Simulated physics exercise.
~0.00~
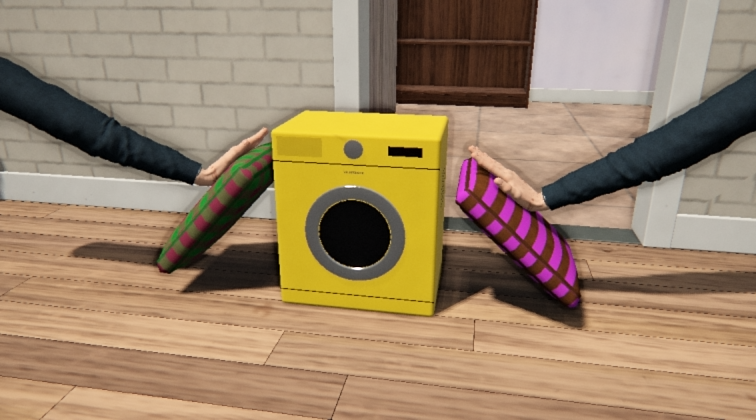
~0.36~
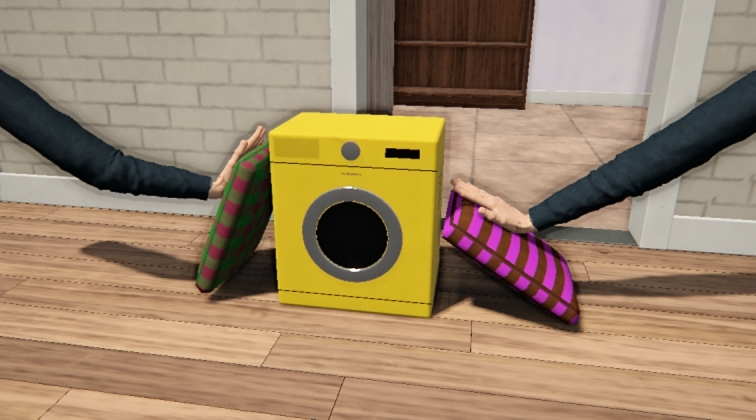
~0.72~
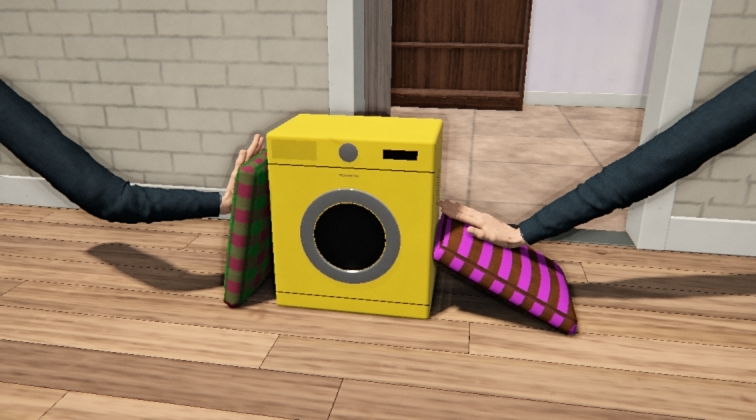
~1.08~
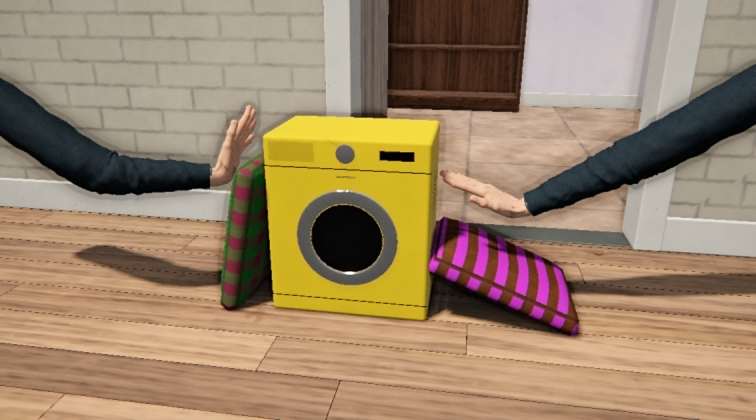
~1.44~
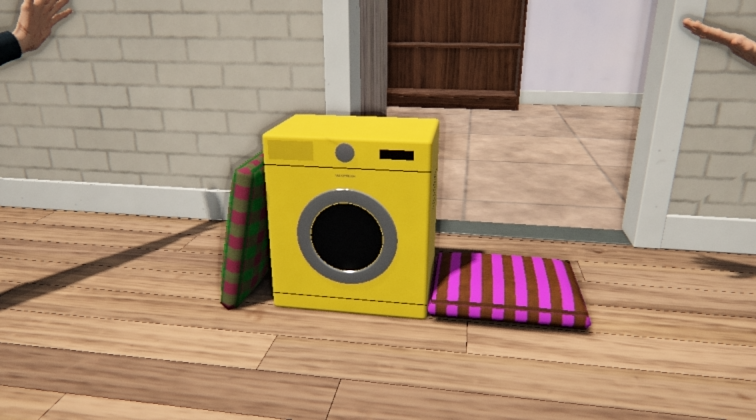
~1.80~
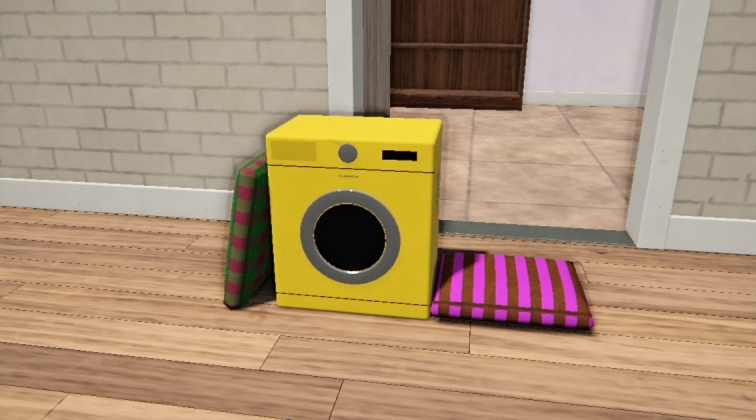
On a wooden floor, hands lean two cushions on a yellow machine; the right one slumps flat.
